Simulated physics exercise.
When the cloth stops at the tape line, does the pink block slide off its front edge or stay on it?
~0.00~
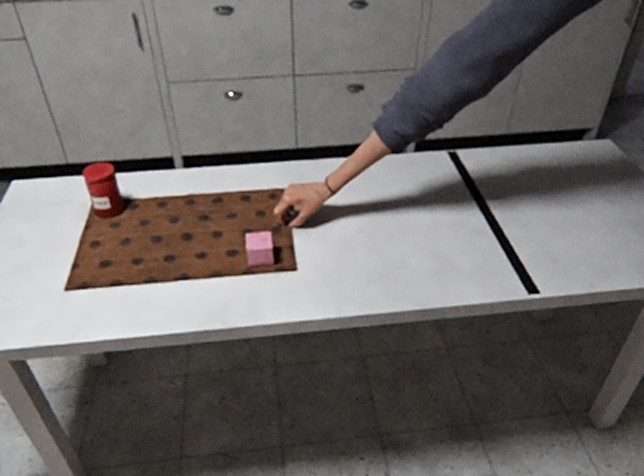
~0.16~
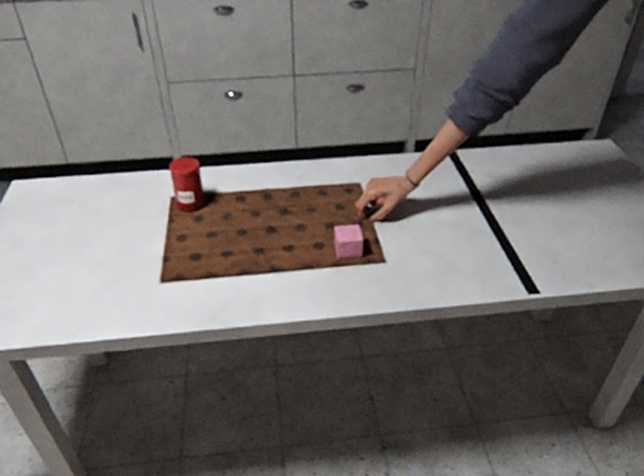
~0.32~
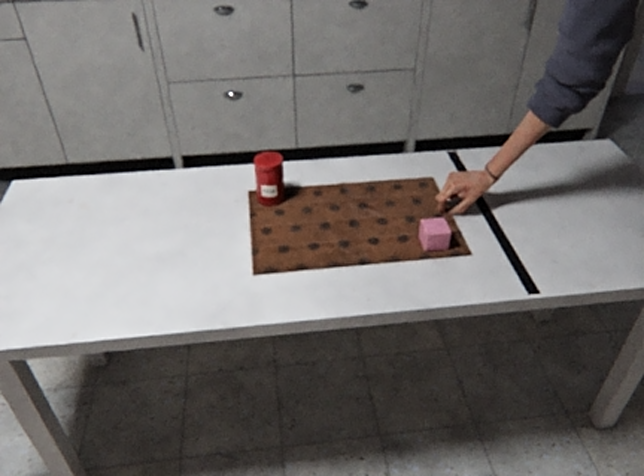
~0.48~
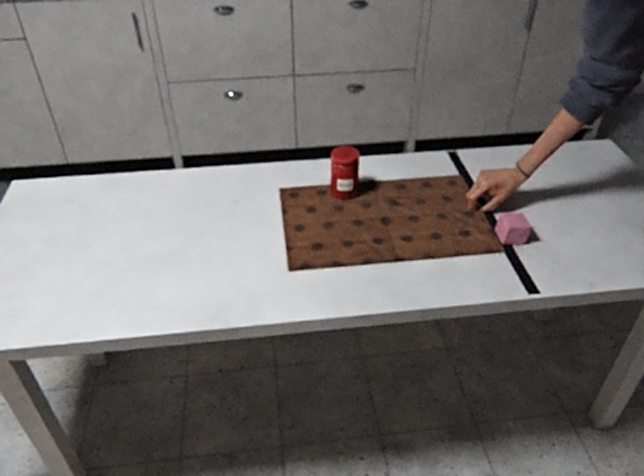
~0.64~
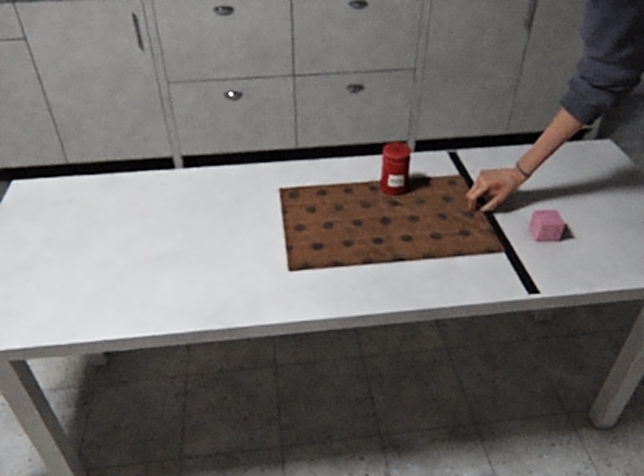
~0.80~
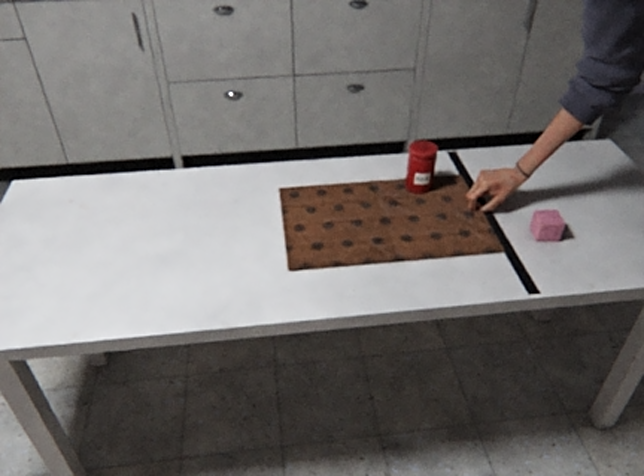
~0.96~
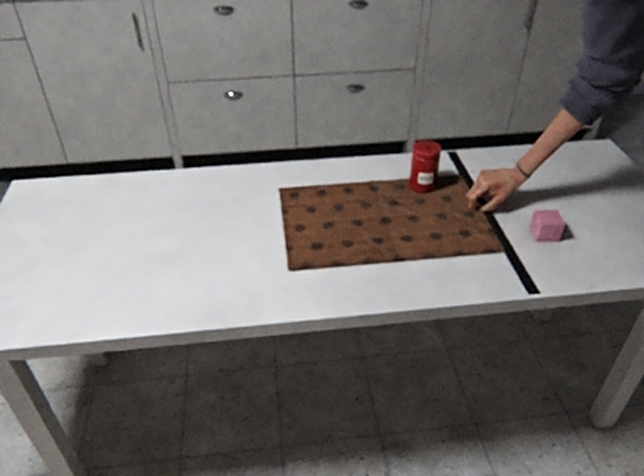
The pink block slides off the front edge of the cloth and comes to rest on the table past the tape. The red jar slides along but stays upright on the cloth.
